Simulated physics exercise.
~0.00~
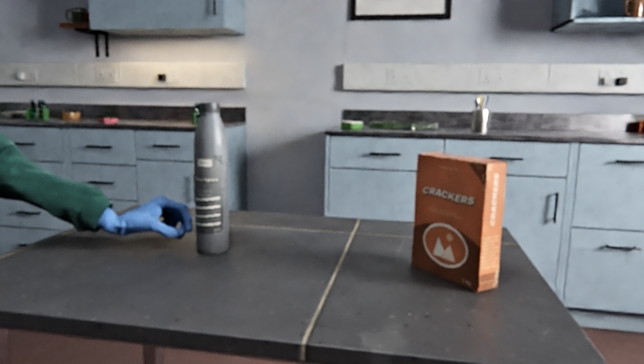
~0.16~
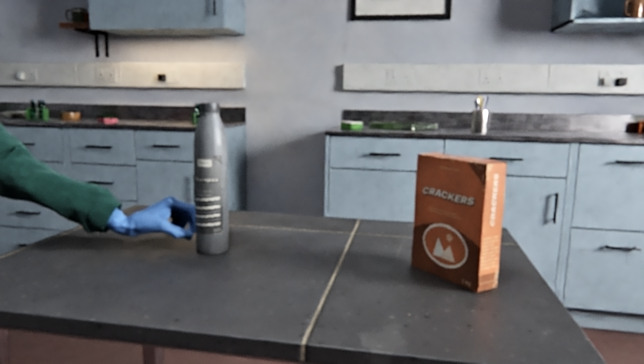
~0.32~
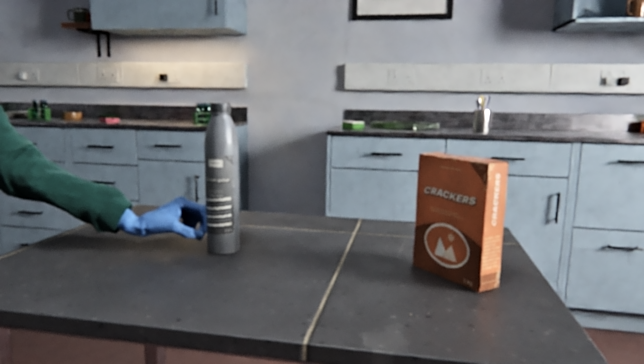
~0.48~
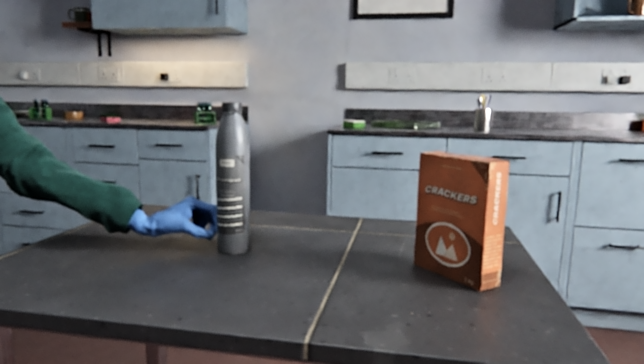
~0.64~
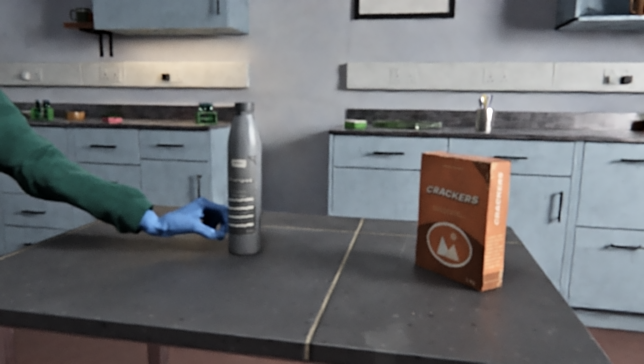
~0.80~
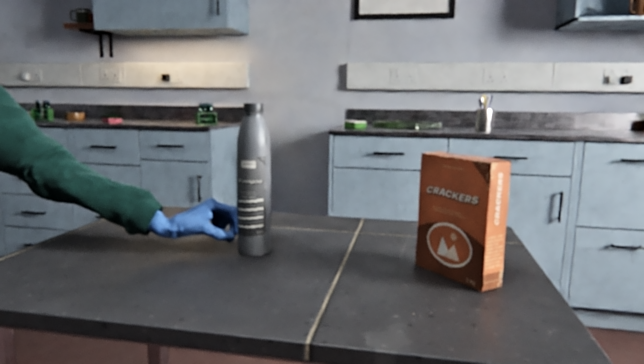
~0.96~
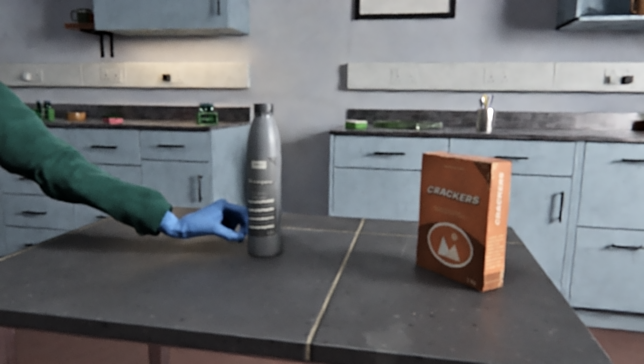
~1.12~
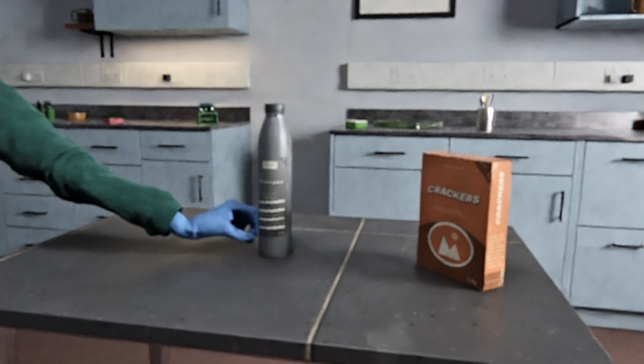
A gloved hand pushes a grey bottle right across the table, and it stays upright.
